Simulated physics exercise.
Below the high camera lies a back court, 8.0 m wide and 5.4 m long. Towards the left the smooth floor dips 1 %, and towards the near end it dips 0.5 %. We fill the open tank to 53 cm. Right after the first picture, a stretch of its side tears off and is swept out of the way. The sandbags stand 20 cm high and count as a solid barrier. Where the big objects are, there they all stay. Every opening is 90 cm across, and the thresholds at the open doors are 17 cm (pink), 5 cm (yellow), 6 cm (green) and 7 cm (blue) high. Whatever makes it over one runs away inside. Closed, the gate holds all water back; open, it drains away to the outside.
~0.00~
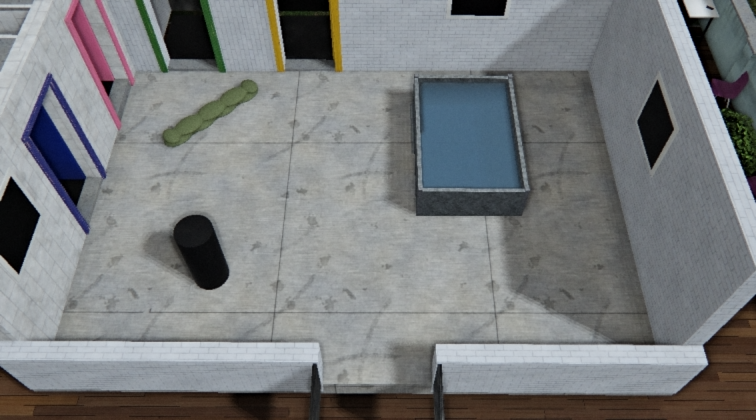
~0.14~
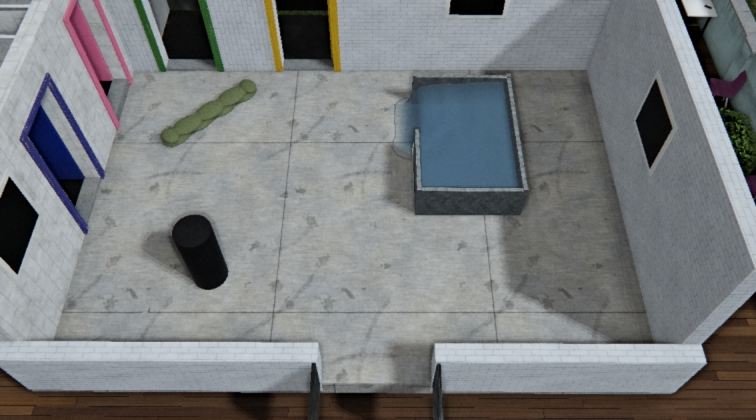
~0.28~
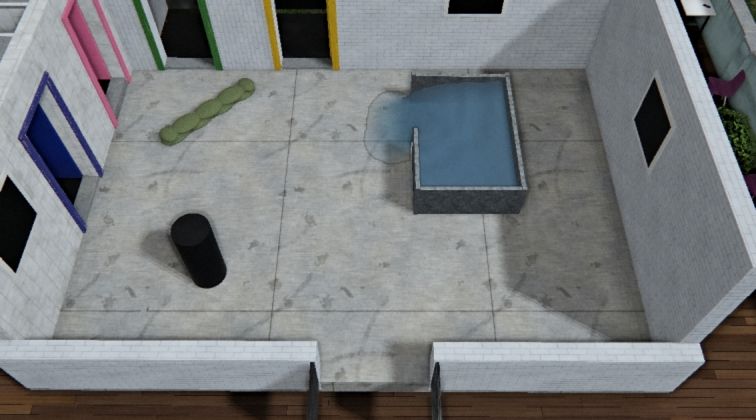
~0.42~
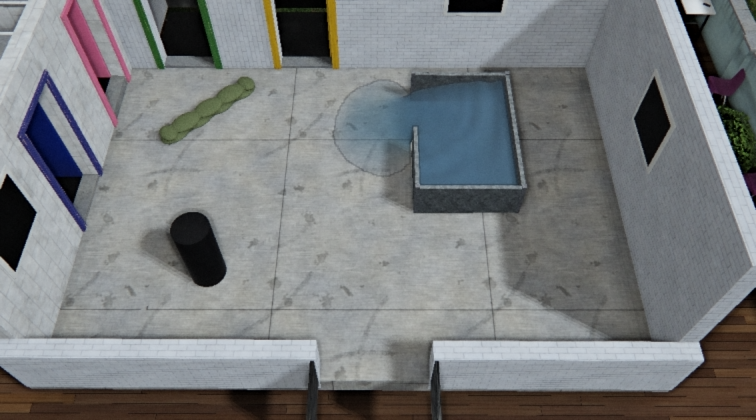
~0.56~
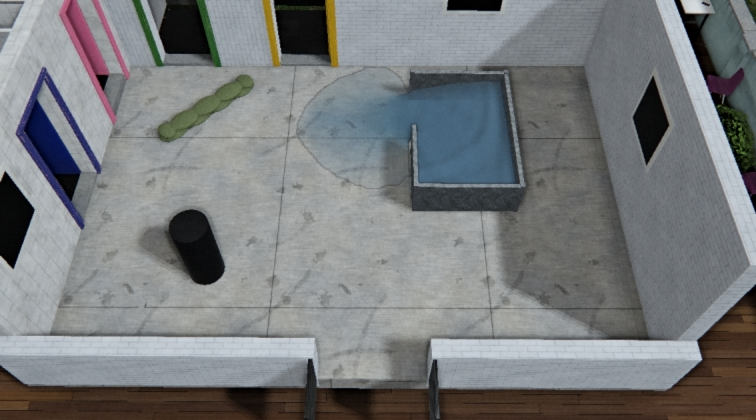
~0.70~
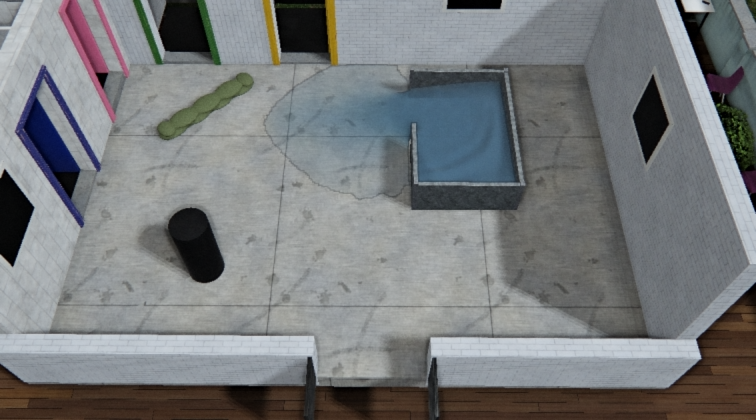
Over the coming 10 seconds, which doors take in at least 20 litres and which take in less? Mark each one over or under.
Pink door - under; yellow door - over; green door - under; blue door - over.
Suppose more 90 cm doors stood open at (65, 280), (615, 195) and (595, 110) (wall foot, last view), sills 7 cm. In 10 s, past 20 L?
Note, doorways in listed order: Goes beyond, stays short, stays short.
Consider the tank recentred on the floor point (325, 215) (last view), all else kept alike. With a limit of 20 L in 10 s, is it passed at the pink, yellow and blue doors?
Pink stays inside, yellow stays inside, blue goes beyond, judged against that limit.
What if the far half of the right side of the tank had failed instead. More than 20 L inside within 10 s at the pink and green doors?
Checking each door against the limit: Pink does not exceed it, green does not exceed it.
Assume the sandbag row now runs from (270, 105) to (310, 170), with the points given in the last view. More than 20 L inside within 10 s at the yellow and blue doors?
Checking the limit, yellow is too much, blue is fine.
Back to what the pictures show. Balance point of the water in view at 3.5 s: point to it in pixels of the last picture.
I'd say somewhere around (310, 149).
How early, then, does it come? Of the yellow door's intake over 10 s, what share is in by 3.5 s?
About 70%.
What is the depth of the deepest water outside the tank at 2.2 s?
About 26 cm.
After 1.4 s water covers 20 % of the floor and is deepest (27 cm) near (399, 110); pink door not reached, yellow door 13 cm at the sill, 0 L in, green door not reached, blue door not reached.
After 2.2 s water covers 30 % of the floor and is deepest (26 cm) near (252, 78); pink door not reached, yellow door 12 cm at the sill, 23 L in, green door 6 cm at the sill, 0 L in, blue door 8 cm at the sill, 0 L in.
After 3.5 s water covers 40 % of the floor and is deepest (21 cm) near (252, 78); pink door 14 cm at the sill, 0 L in, yellow door 9 cm at the sill, 46 L in, green door 5 cm at the sill, 0 L in, blue door 13 cm at the sill, 44 L in.
After 6.0 s water covers 50 % of the floor and is deepest (20 cm) near (43, 357); pink door 8 cm at the sill, 0 L in, yellow door 7 cm at the sill, 62 L in, green door 2 cm at the sill, 1 L in, blue door 10 cm at the sill, 75 L in.
After 10.0 s water covers 80 % of the floor and is deepest (11 cm) near (43, 357); pink door 5 cm at the sill, 0 L in, yellow door 5 cm at the sill, 67 L in, green door 4 cm at the sill, 1 L in, blue door 9 cm at the sill, 91 L in.
